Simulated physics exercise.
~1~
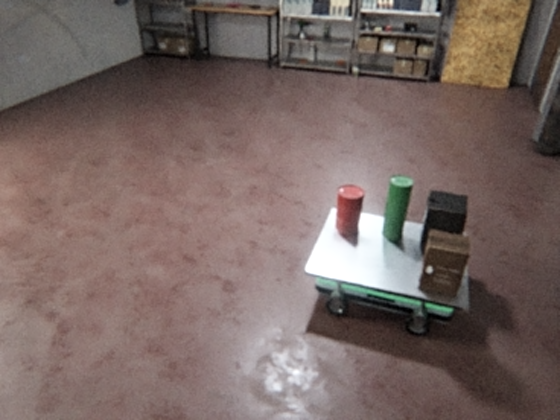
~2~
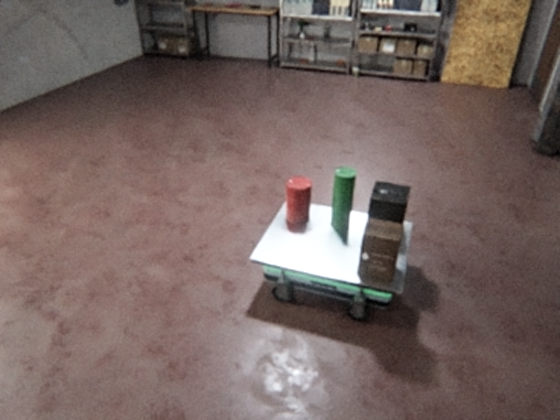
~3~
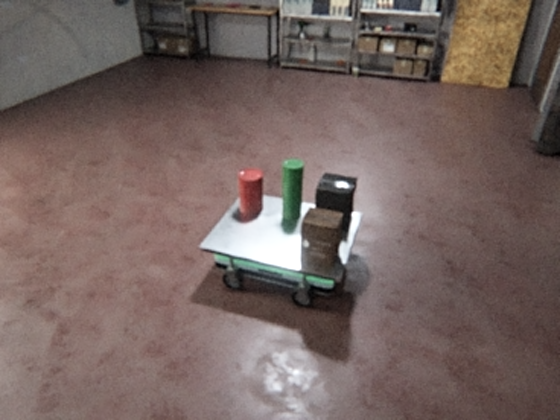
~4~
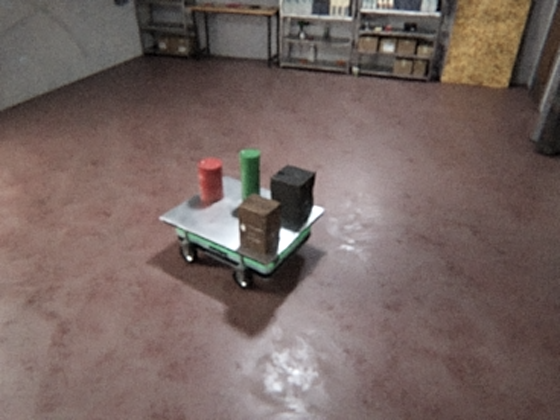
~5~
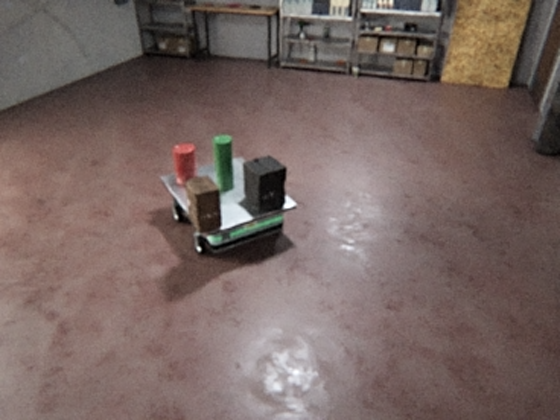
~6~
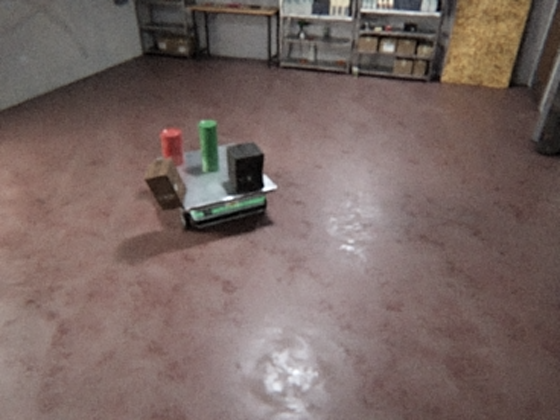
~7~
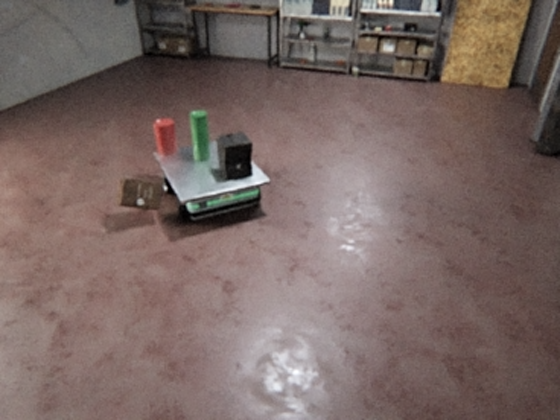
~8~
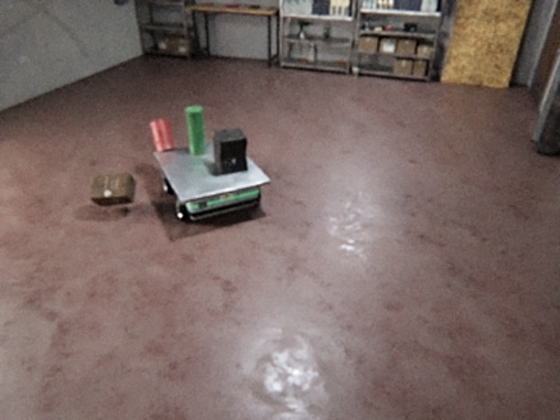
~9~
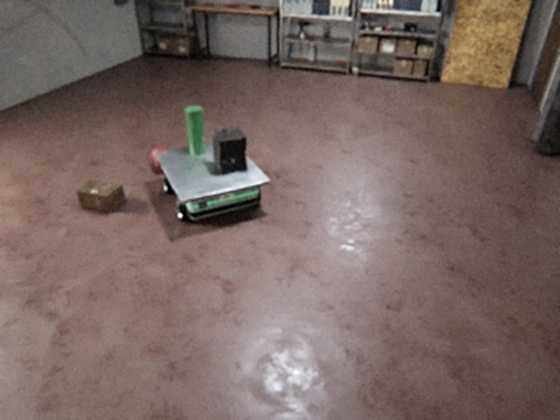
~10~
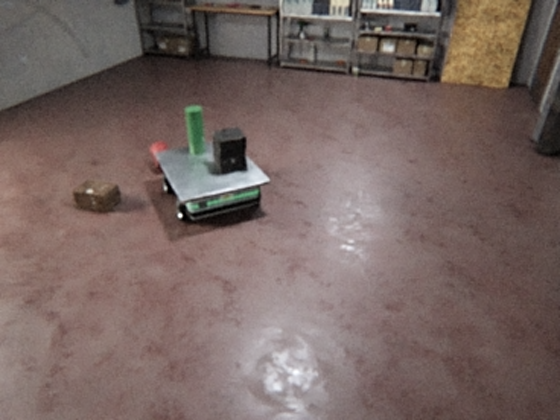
In a storage room, a cart rolls left and turns, tipping off a brown box and red canister.
